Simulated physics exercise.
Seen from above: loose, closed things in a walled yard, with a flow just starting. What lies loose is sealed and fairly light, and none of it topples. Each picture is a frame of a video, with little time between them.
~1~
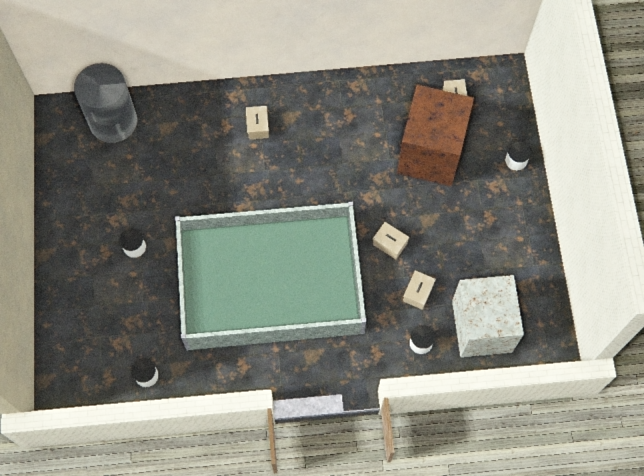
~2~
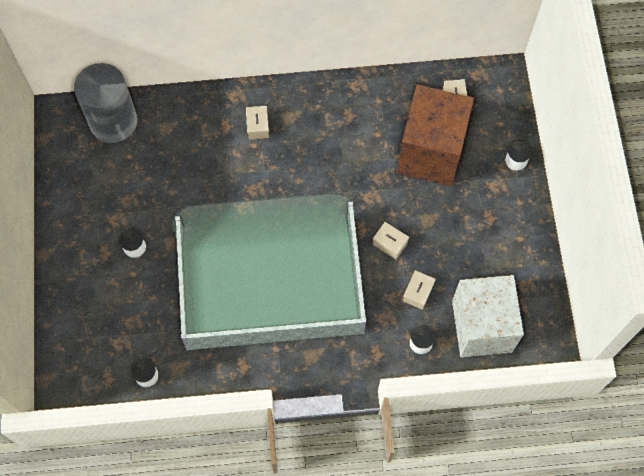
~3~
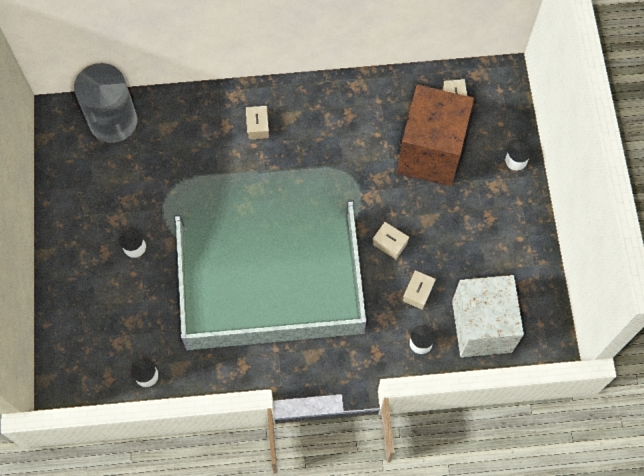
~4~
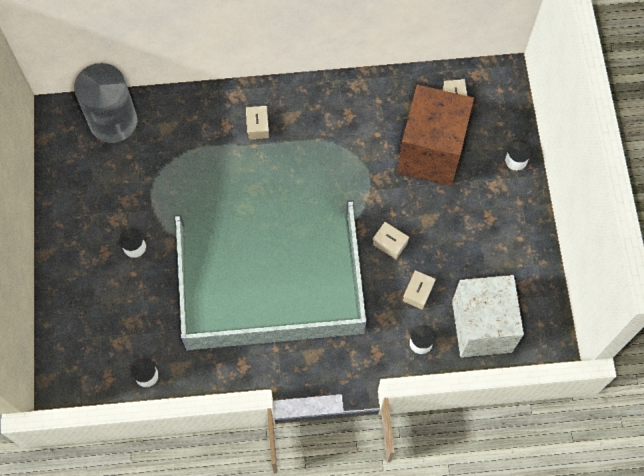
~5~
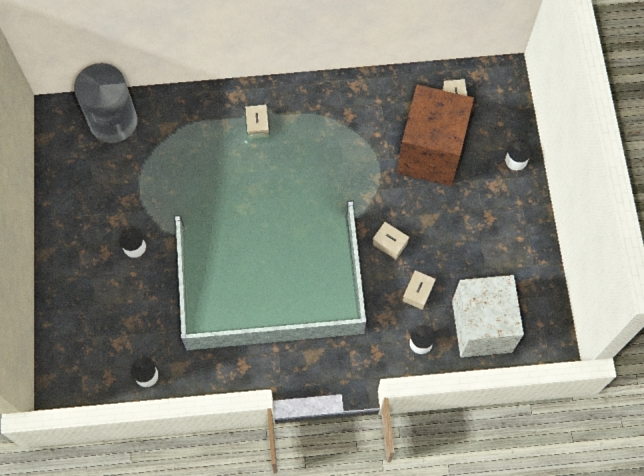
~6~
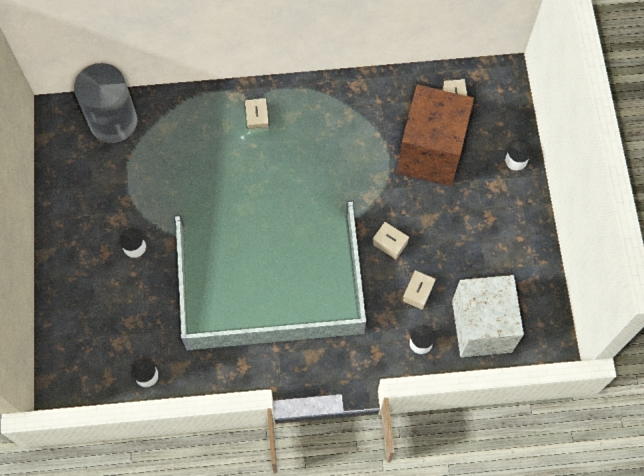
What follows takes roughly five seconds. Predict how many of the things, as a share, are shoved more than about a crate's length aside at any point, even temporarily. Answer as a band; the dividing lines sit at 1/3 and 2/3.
1/3 to 2/3.
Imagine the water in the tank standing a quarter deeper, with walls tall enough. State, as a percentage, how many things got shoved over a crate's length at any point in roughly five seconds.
Roughly 50 per cent.
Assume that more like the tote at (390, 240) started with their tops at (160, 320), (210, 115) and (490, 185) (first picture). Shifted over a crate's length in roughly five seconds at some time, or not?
One by one: Hardly budges; knocked well away; hardly budges.
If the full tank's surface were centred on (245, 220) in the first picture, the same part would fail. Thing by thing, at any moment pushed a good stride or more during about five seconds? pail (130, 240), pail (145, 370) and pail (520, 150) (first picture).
The three, one by one: Past that mark, short of that and past that mark.
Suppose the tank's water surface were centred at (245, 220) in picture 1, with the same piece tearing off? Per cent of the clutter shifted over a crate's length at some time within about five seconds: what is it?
Around 50 %.
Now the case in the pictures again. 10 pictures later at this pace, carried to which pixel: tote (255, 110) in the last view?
The top ends up somewhere near (217, 103).
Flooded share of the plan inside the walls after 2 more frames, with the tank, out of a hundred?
35 %, give or take.
A moment on, 1 of 8 are well off their spots; 0 afloat.
Next, 1 of 8 are well off their spots; 1 afloat.
Later, 2 of 8 are well off their spots; 1 afloat.
In the end, 4 of 8 are well off their spots, and 4 have been at some point; 0 afloat.
